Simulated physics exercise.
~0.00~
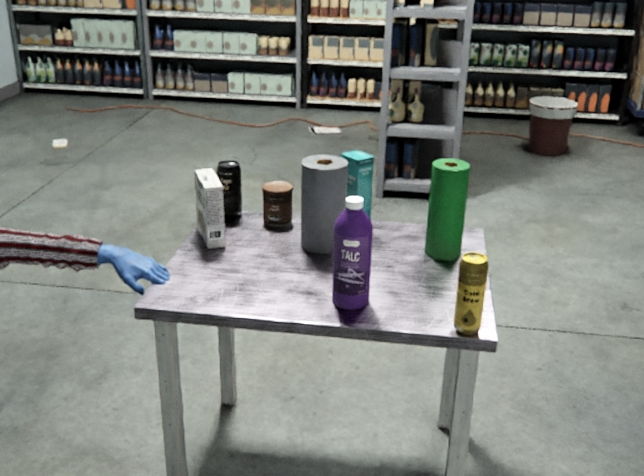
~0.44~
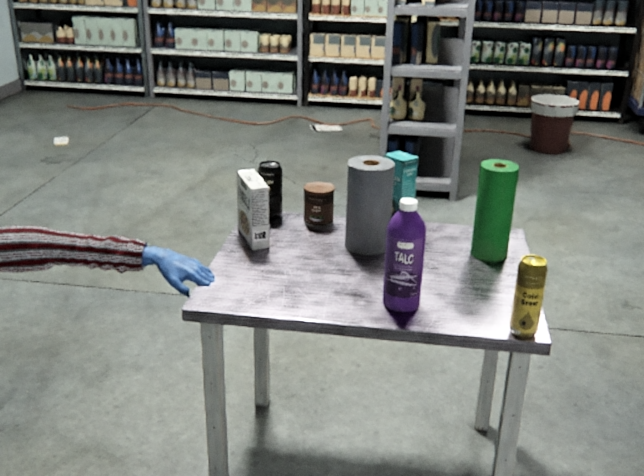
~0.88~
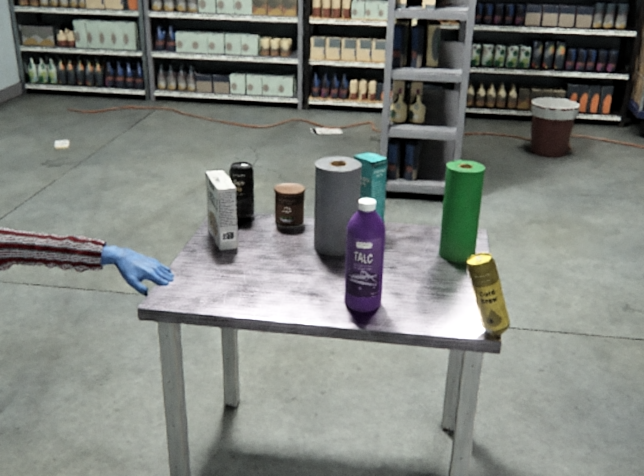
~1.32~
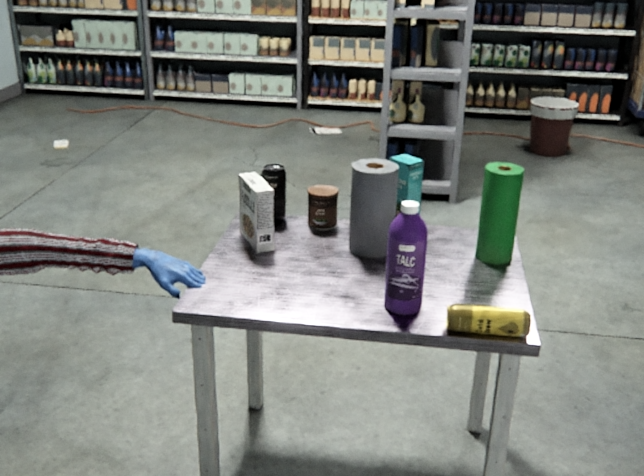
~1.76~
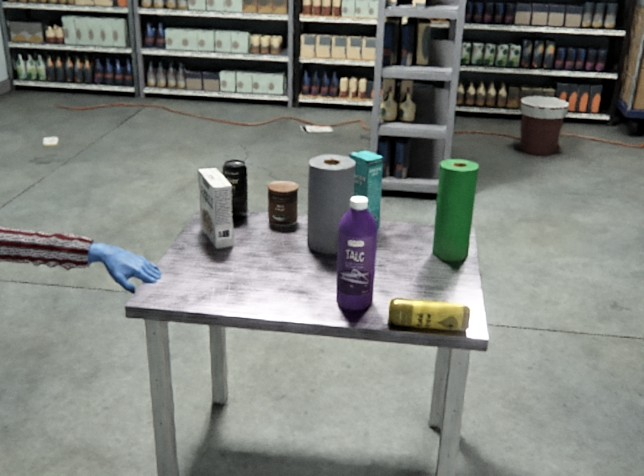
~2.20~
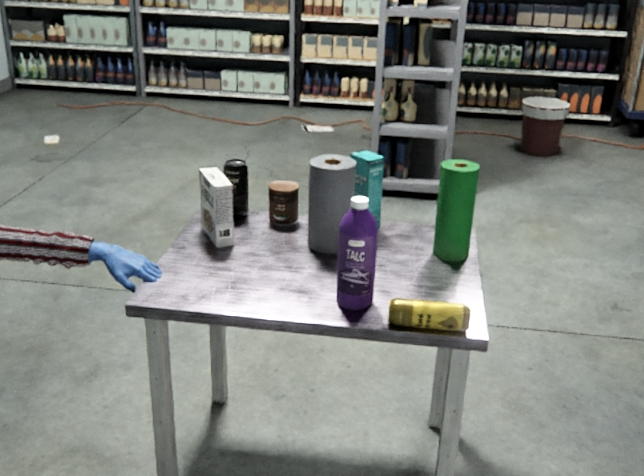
In this clip, a blue-gloved hand rests on the left edge of a light table holding eight items as the table shifts right and left repeatedly. The yellow can at the front right leans, then topples onto its side, and ends lying on the table while the others stay upright.
